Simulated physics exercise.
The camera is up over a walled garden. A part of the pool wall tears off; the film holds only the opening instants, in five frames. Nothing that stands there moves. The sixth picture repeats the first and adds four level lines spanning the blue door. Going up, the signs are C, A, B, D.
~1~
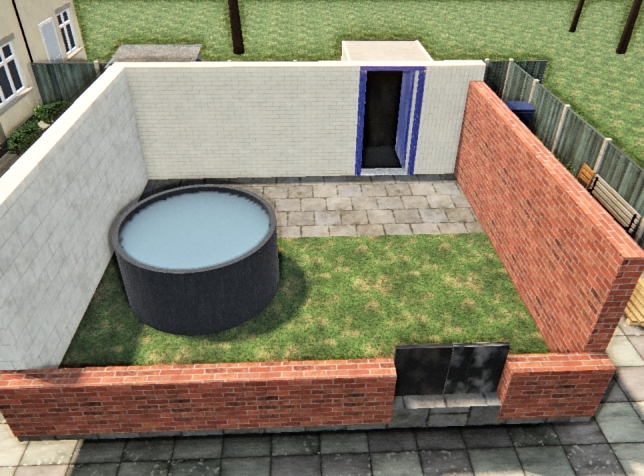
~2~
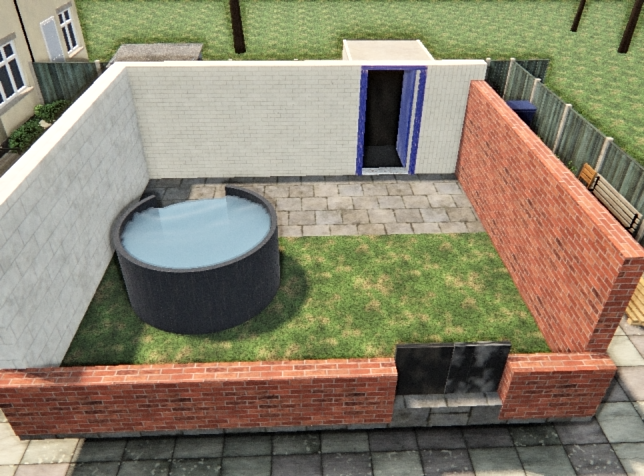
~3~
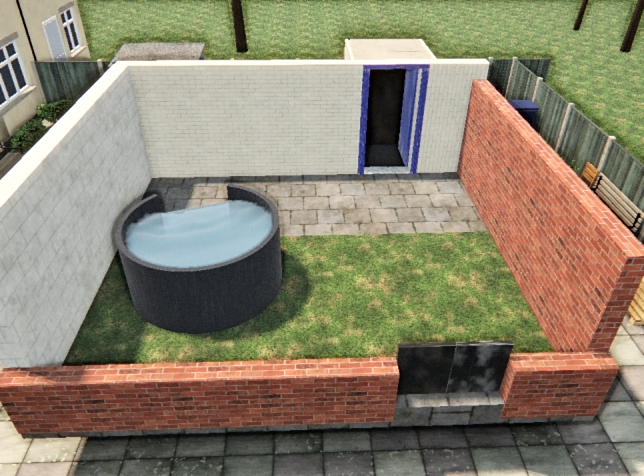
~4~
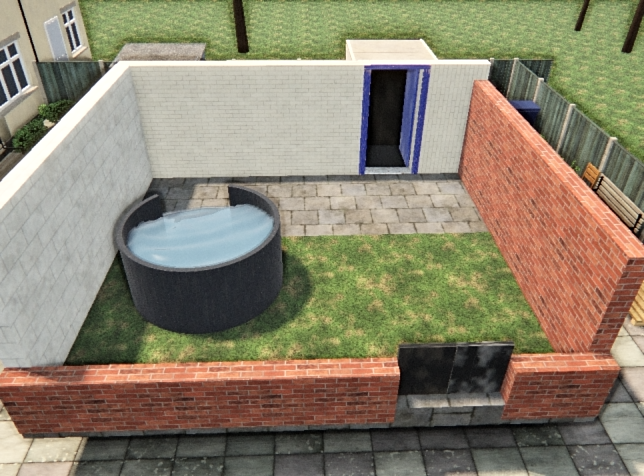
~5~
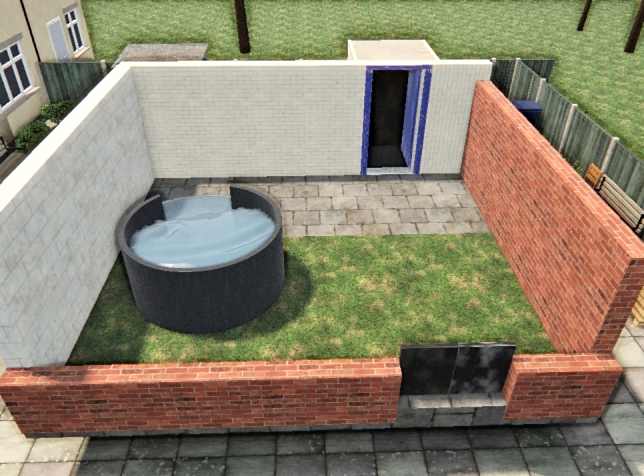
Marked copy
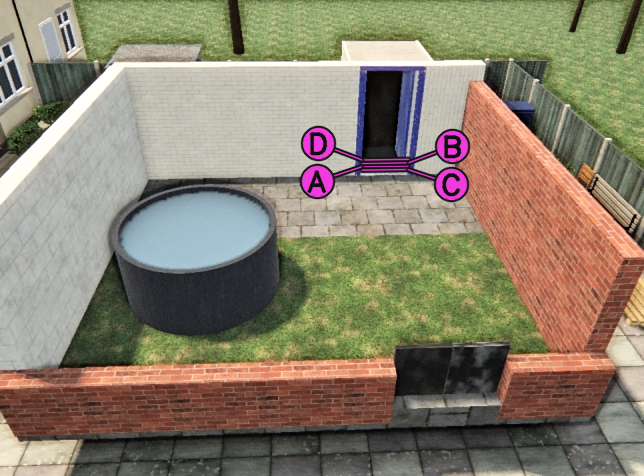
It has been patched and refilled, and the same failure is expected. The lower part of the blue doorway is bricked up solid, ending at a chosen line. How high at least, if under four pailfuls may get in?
Use height C.
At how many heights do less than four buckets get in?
All of them.
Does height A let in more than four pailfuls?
No, not at all.
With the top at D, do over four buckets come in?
No, not at all.
On the marked copy, A at (385, 166); B at (385, 163); C at (384, 169); D at (385, 159); from the bottom up C, A, B, D.
For height A, nothing gets over.
For height B, nothing gets over.
For height C, a bucket or two gets in.
For height D, nothing gets over.
